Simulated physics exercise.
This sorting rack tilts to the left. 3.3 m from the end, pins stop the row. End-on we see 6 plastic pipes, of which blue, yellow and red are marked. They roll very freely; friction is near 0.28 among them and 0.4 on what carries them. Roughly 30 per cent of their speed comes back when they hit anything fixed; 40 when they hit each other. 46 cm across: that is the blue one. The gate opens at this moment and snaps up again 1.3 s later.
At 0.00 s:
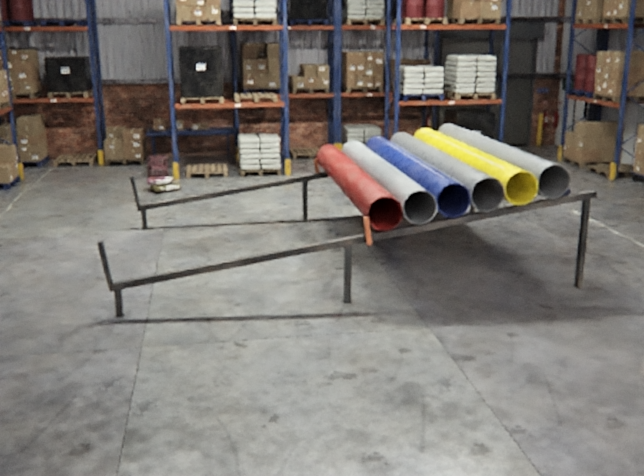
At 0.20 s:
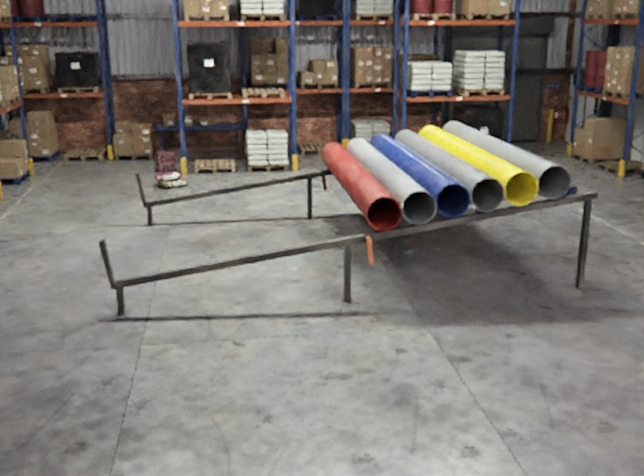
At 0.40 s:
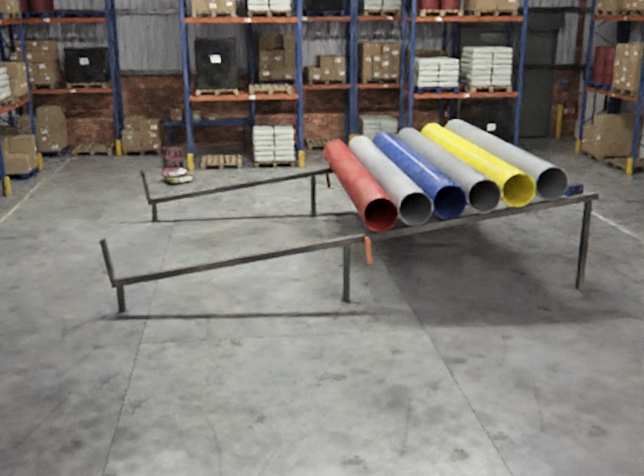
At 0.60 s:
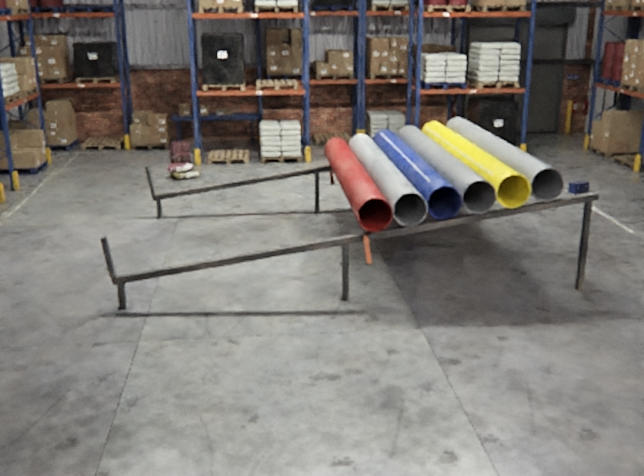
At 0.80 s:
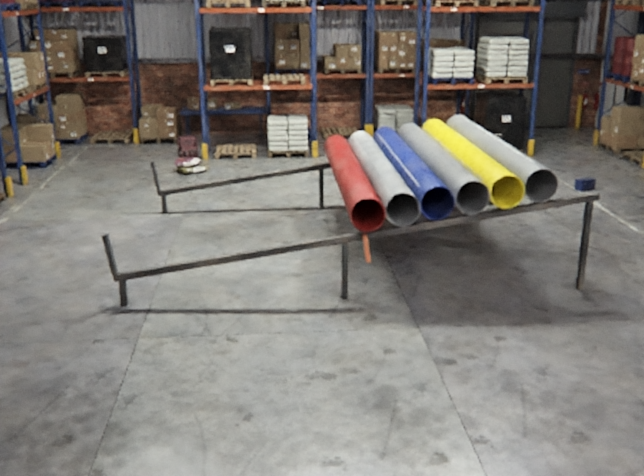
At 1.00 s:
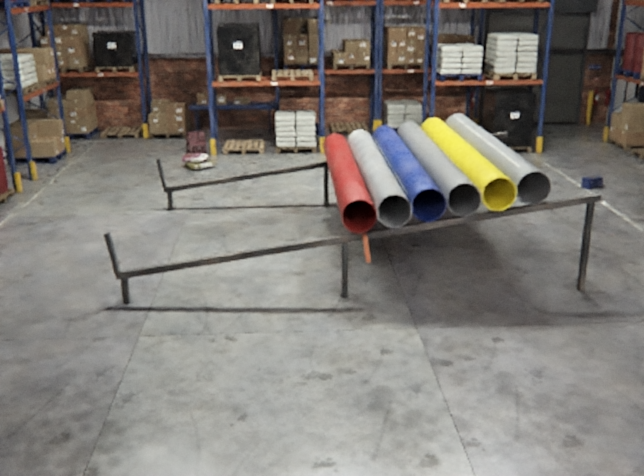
In a warehouse with tall shelving, six red, gray, blue and yellow pipes lie side by side on a sloping metal rack; a small stop at the front drops, and the row rolls slightly left as the view shifts.
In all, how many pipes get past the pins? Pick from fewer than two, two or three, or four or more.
The number is two or three.
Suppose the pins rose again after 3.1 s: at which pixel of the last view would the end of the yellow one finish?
I'd put it somewhere around (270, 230).
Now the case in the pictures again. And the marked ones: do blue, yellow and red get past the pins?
Result: Blue is restrained; yellow is restrained; red breaks loose.
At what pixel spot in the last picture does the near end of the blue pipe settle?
Around (382, 213).
After 1.4 s, blue is on the rails, 60 cm above the pins, rolling left; yellow is on the rails, 150 cm above the pins, rolling left; red is on the rails, 35 cm below the pins, rolling left; 1 below the pins.
After 1.9 s, blue is on the rails, 30 cm above the pins; yellow is on the rails, 120 cm above the pins, rolling right; red is on the rails, 85 cm below the pins, rolling left; 2 below the pins.
At rest (3.7 s), blue is on the rails, 25 cm above the pins; yellow is on the rails, 120 cm above the pins; red is on the rails, 305 cm below the pins; 2 below the pins.
